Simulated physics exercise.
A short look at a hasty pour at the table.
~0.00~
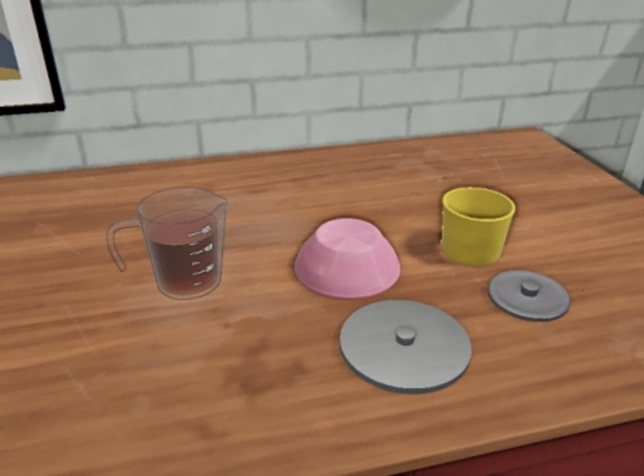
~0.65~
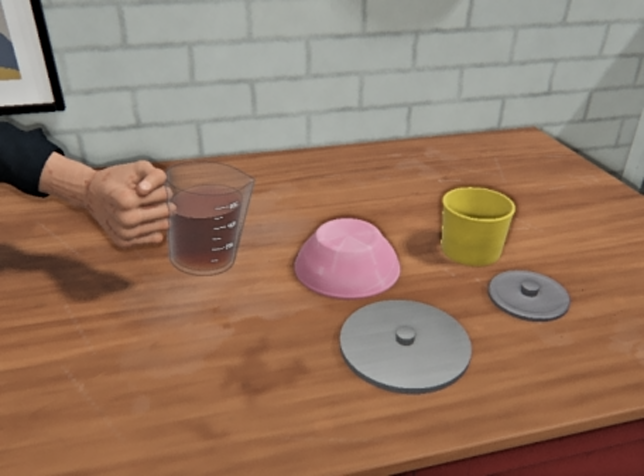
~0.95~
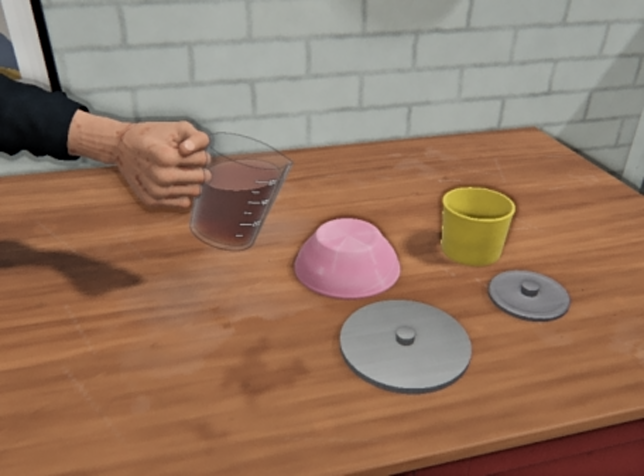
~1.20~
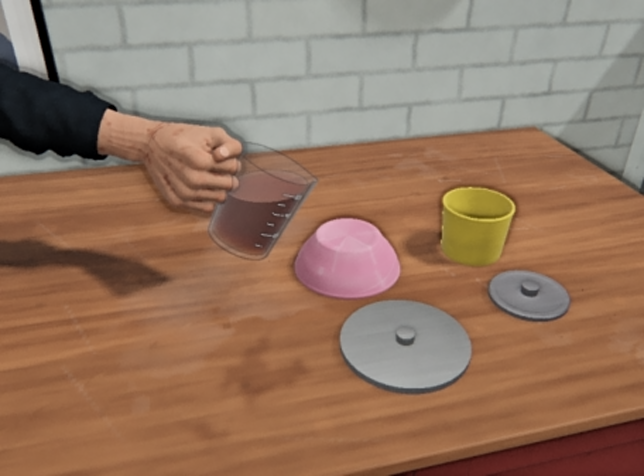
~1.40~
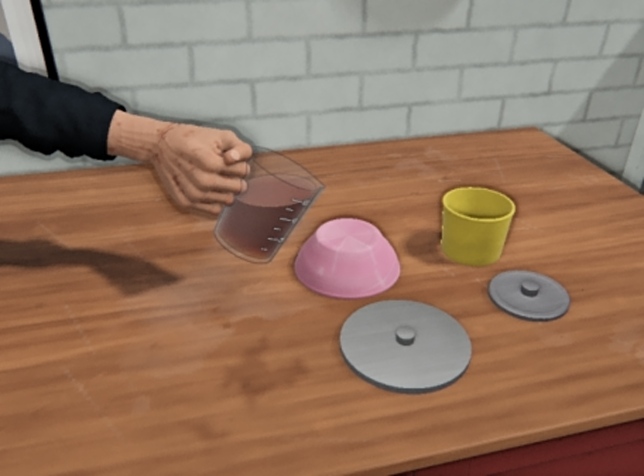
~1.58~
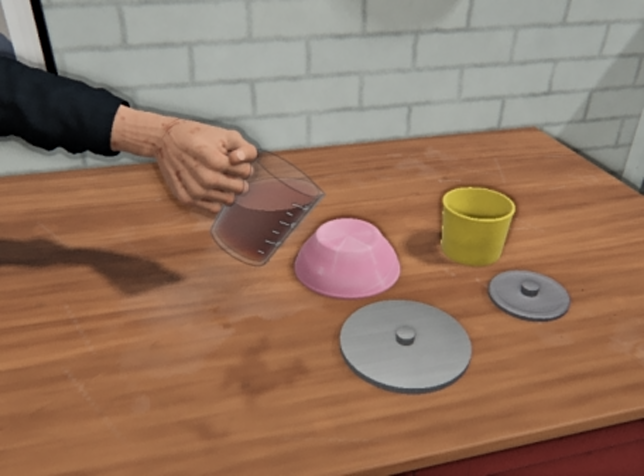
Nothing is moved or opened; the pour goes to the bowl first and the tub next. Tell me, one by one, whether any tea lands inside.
As I see it, most likely the bowl misses out on it; most likely the tub receives it.
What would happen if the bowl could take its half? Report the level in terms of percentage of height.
Around 55 percent.
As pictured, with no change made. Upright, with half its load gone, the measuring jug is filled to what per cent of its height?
I'd put the level around 40 percent of the height.
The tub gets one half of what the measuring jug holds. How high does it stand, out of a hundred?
It ends up near 50 percent full.
Around 2.3 s, it runs off the upturned base of the bowl.
Around 3.2 s, the tea goes into the tub.
Around 4.6 s, the bowl is empty, in a puddle; the tub has its share inside.
